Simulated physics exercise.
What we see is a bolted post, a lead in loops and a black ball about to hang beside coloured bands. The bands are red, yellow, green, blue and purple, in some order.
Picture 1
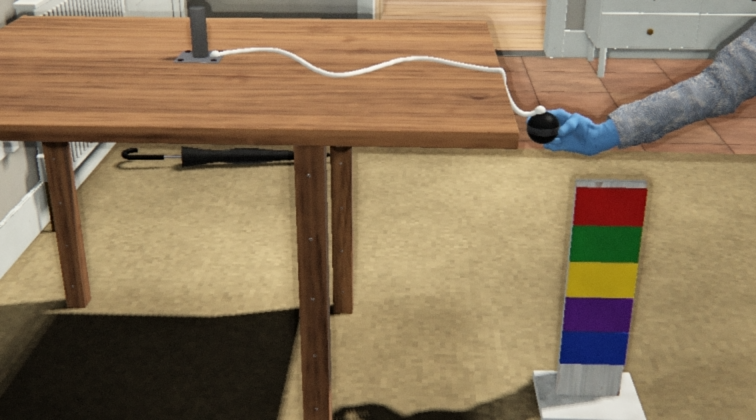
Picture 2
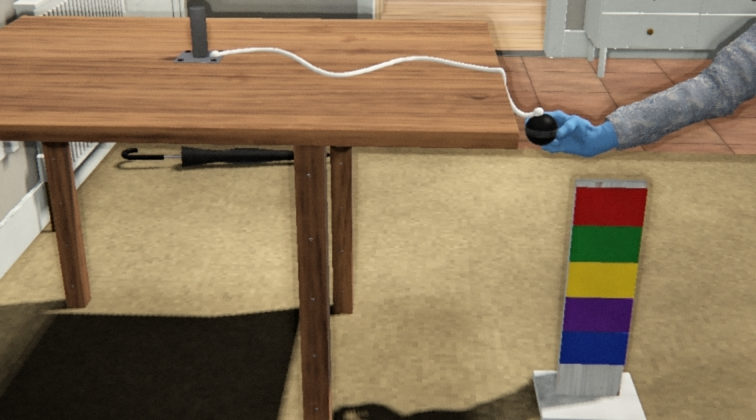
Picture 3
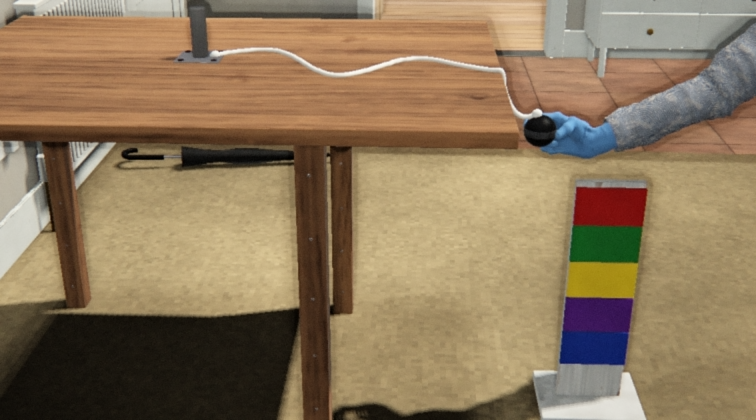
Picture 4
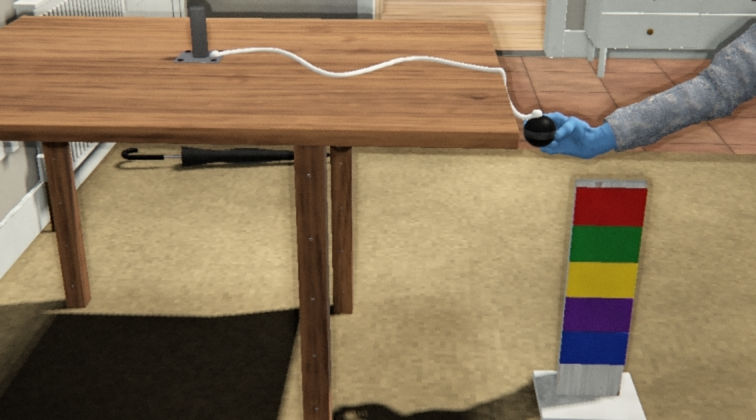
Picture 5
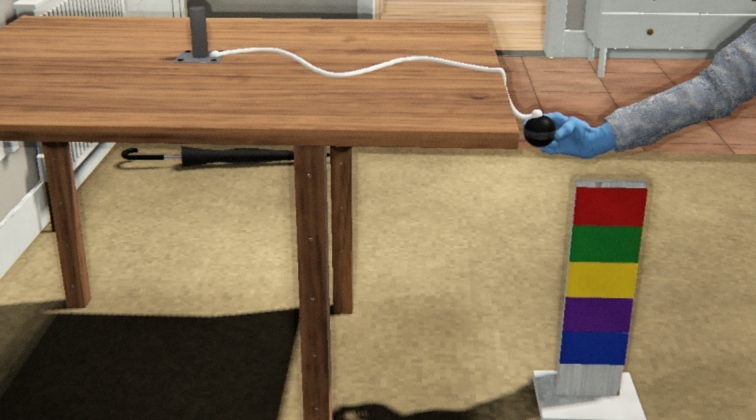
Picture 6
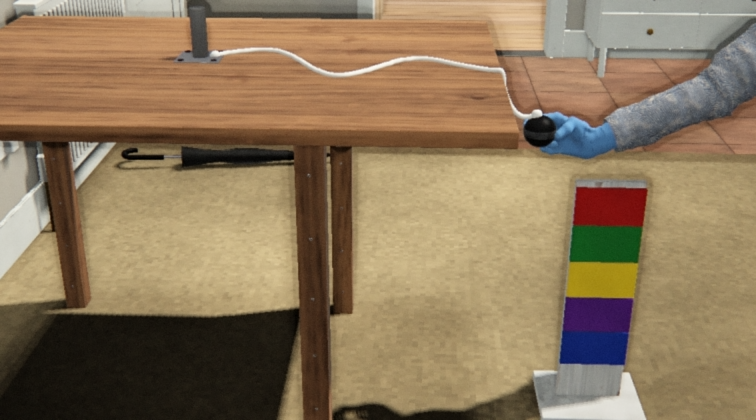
Beside a wooden table, a blue-gloved hand holding a black ball on a slack white cord, barely moving, near coloured bands.
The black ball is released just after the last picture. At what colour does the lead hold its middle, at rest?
Its centre hangs level with the green band.
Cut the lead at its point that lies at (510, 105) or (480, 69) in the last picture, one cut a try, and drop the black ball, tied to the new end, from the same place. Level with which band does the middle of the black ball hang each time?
It would be red; above them all.
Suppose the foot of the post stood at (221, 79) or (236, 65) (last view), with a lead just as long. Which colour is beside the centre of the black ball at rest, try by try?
In that order: Yellow; yellow.
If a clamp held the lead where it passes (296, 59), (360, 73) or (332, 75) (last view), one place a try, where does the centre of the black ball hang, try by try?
Near (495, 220), (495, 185) and (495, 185).
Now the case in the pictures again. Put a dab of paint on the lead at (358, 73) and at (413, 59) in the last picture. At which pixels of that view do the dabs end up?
The first at (415, 67), the second at (493, 72).
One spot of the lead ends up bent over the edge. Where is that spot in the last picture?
It lies at about (426, 59).
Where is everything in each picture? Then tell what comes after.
Black ball (543, 128); red (610, 208); green (606, 245); yellow (602, 281); purple (598, 316); blue (594, 349), in the first picture.
Black ball (542, 129); lead through (251, 51) (301, 61) (353, 74) (413, 59) (481, 69), in the second picture.
Black ball (540, 131), in the third picture.
Black ball (540, 131); lead through (251, 51) (301, 61) (353, 74) (413, 59) (481, 69), in the fourth picture.
Black ball (540, 131), in the fifth picture.
Black ball (540, 131); lead through (251, 51) (301, 61) (353, 74) (413, 59) (481, 69), in the sixth picture.
Soon after, ball near (511, 228); level with green.
After that, ball near (494, 238); level with green.
In the end, ball near (497, 239); level with green. Its middle rests at the green band.
